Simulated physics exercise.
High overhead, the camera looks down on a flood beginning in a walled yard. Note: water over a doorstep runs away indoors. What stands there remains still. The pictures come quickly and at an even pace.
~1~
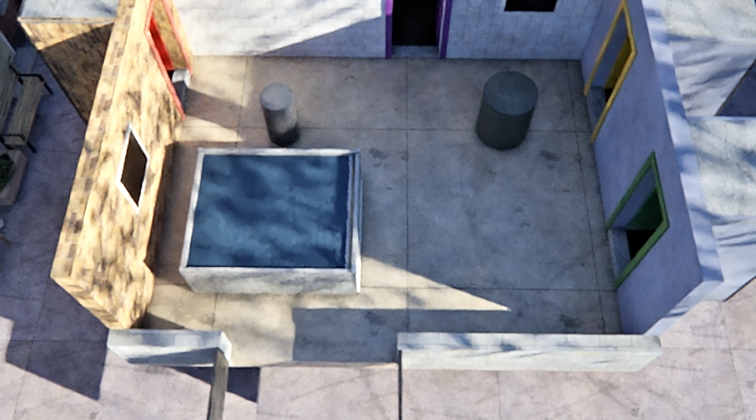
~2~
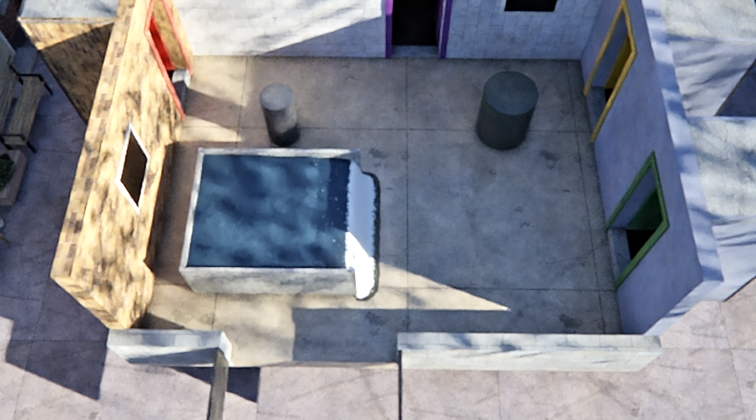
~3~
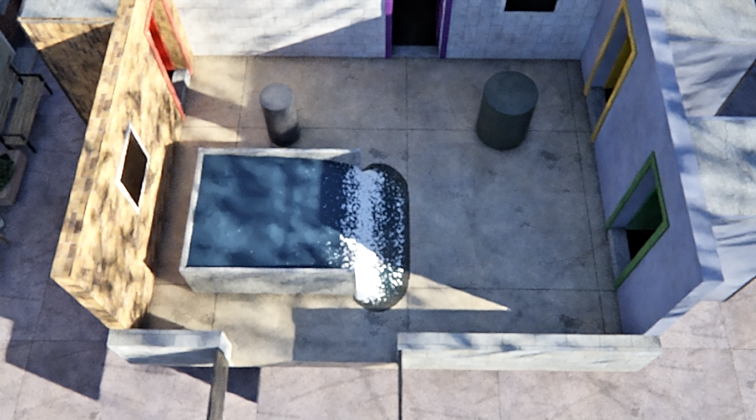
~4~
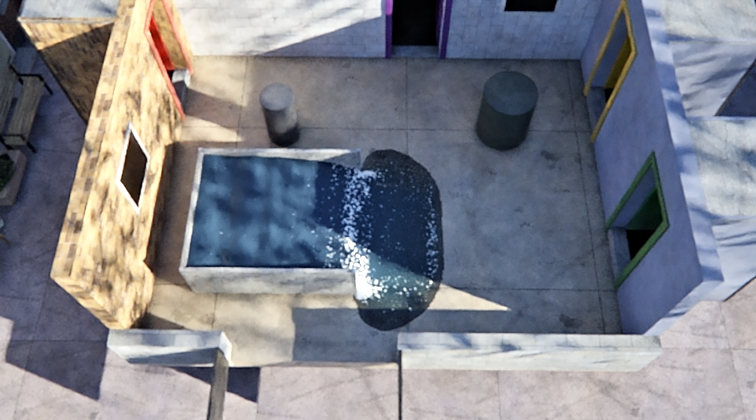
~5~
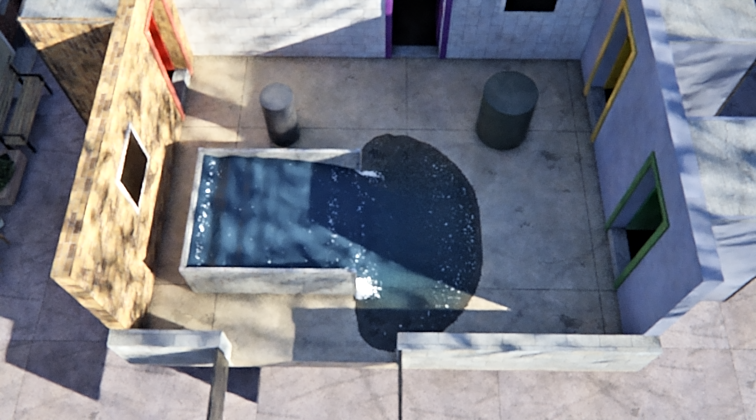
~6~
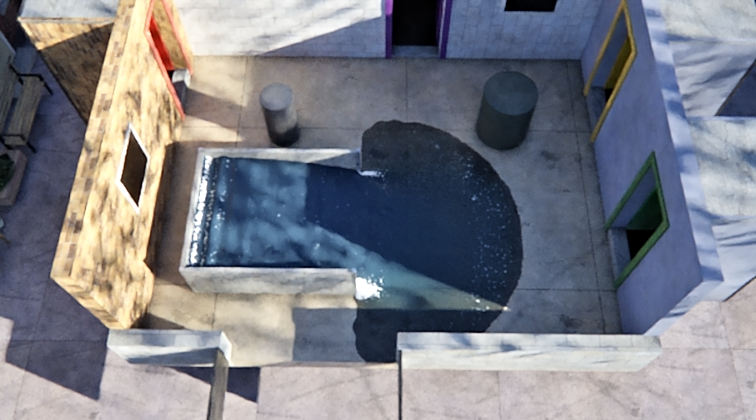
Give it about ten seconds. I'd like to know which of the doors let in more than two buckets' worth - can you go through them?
Result: I expect the red door to stay within two buckets. I expect the purple door to go over the limit. I expect the yellow door to stay within two buckets. I expect the green door to go over the limit.
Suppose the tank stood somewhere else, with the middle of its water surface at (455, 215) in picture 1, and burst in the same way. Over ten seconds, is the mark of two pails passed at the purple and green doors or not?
Here's my take: The purple door doesn't reach it, and the green door gets past it.
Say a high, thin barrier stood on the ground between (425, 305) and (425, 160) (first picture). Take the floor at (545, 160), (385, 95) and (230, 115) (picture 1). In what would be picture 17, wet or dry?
Results in sequence: Bone-dry / swamped / bone-dry.
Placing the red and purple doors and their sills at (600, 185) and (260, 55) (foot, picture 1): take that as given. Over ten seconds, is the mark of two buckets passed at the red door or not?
Here the red door exceeds it.
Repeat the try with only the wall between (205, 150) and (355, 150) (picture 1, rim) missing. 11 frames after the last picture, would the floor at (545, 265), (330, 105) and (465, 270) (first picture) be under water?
Following the listed order, the three come out not reached, reached by the spill and not reached.
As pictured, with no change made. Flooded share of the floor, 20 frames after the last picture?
About 55 %.
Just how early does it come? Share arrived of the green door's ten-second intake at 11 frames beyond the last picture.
Some 35 per cent.
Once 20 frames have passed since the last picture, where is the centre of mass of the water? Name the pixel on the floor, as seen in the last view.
Somewhere near (471, 212).
A moment on, water covers 45 % of the floor; the red door not reached, the purple door not reached, the yellow door not reached, the green door under two buckets in.
Next, water covers 50 % of the floor; the red door not reached, the purple door not reached, the yellow door wet at the sill, nothing in, the green door far over two buckets in.
Then, water covers 55 % of the floor; the red door not reached, the purple door wet at the sill, nothing in, the yellow door wet at the sill, nothing in, the green door far over two buckets in.
Later, water covers 80 % of the floor; the red door not reached, the purple door over two buckets in, the yellow door wet at the sill, nothing in, the green door far over two buckets in.
In the end, water covers 100 % of the floor; the red door under two buckets in, the purple door over two buckets in, the yellow door wet at the sill, nothing in, the green door far over two buckets in.
